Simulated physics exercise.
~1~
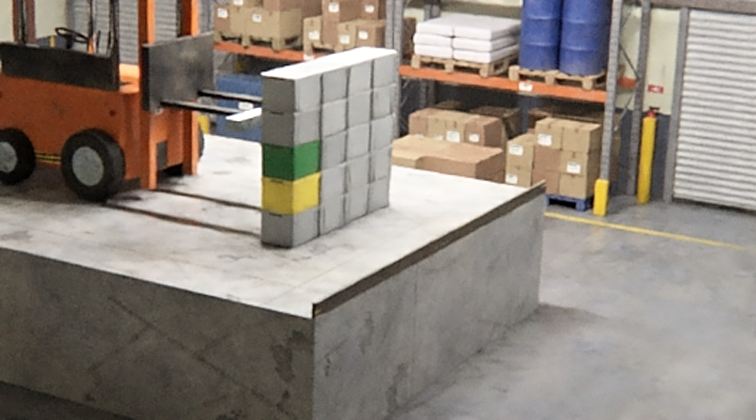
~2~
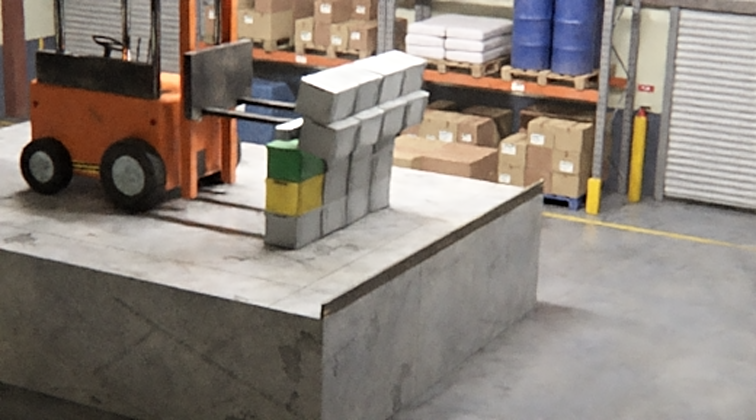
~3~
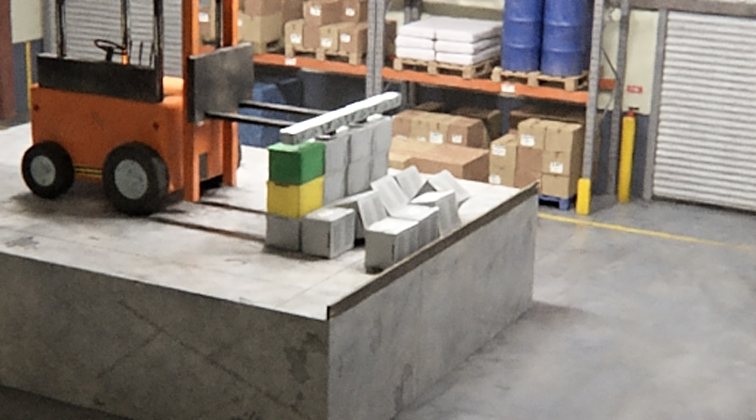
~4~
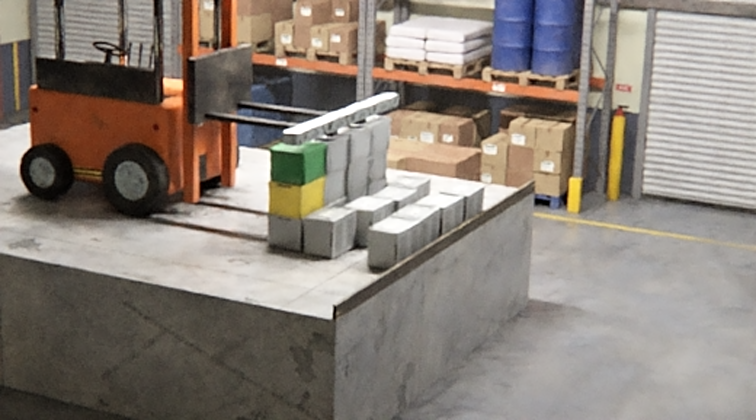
The clip shows an orange forklift pushing a beam into the upper part of a stacked wall of grey blocks on a raised concrete deck, toppling the top rows forward; they settle on the deck short of the edge, while the green and yellow blocks stay stacked.
